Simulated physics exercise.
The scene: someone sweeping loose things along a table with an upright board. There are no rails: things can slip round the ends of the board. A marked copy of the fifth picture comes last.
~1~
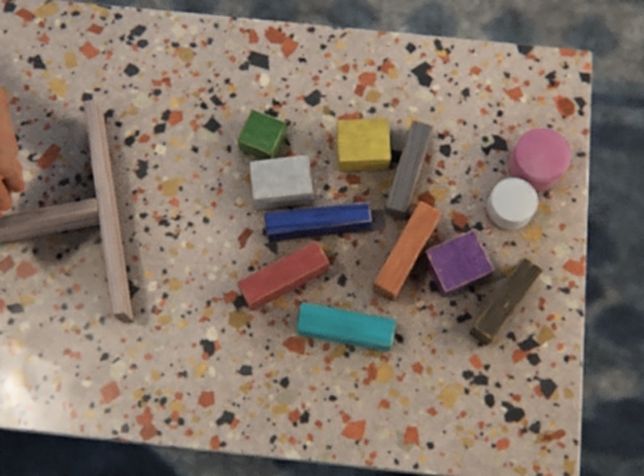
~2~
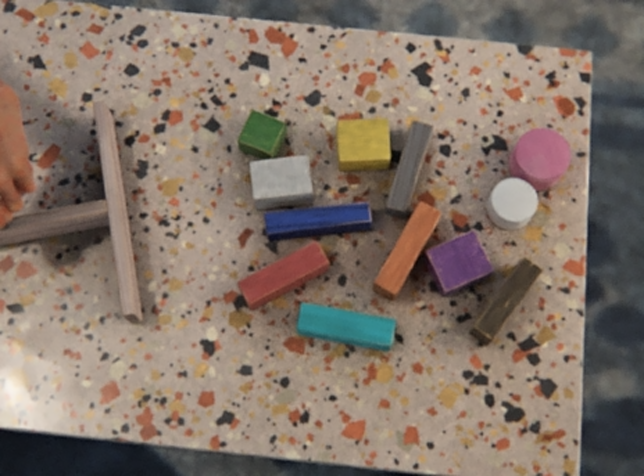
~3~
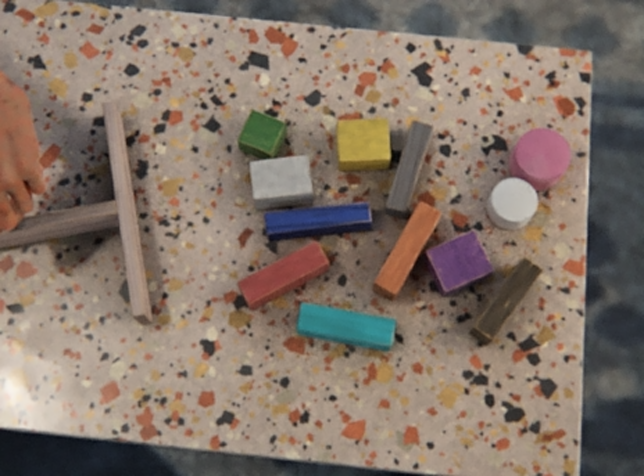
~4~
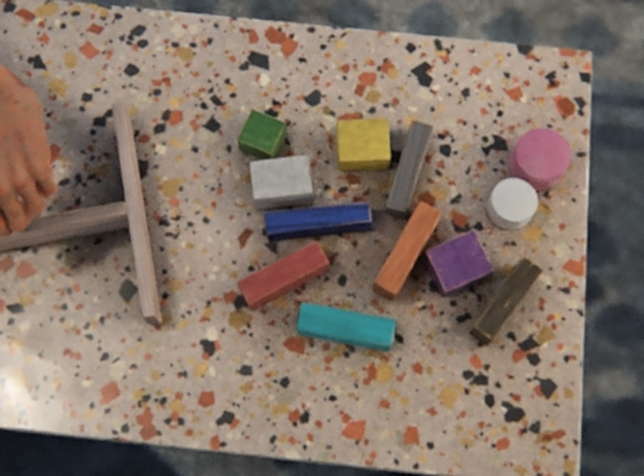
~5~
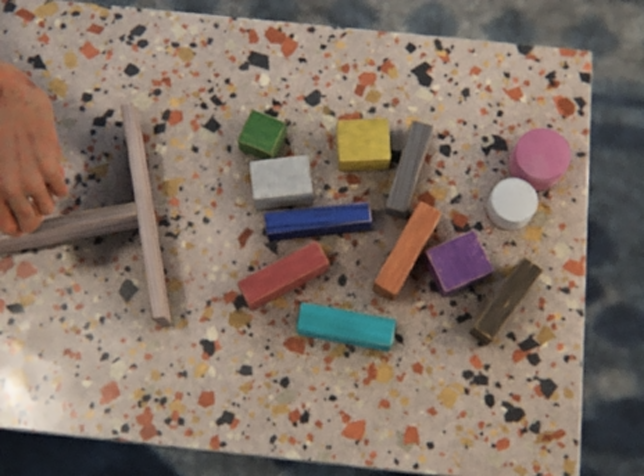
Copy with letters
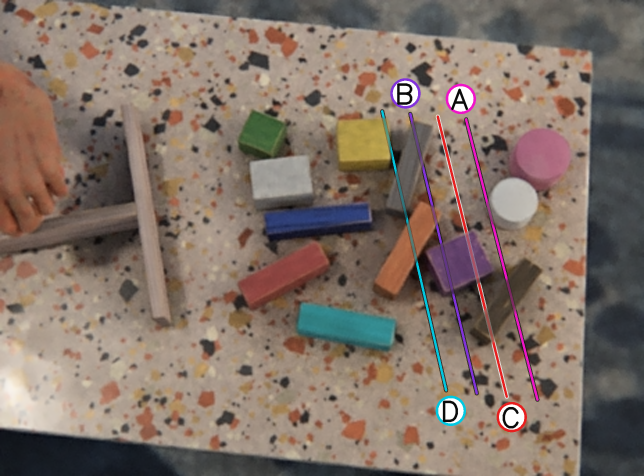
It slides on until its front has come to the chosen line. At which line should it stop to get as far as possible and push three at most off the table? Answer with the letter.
A.
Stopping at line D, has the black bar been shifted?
By then, yes.
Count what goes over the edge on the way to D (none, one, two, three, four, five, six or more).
By then, none.
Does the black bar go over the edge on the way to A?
By then, yes.
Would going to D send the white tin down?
No.
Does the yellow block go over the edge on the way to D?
No.
On the marked copy, A at (501, 254); B at (442, 248); C at (471, 251); D at (413, 245).
Taking A. A third of the way, board (270, 220); turquoise stick (350, 329); green block (281, 131).
Two thirds of the way, board (400, 233); black bar (535, 311); purple block (490, 267).
When it is over, board (503, 243); black bar over the edge; pink tin over the edge; two fallen.
As for the rest, B is within the limit but short; C is within the limit but short; D is within the limit but short.
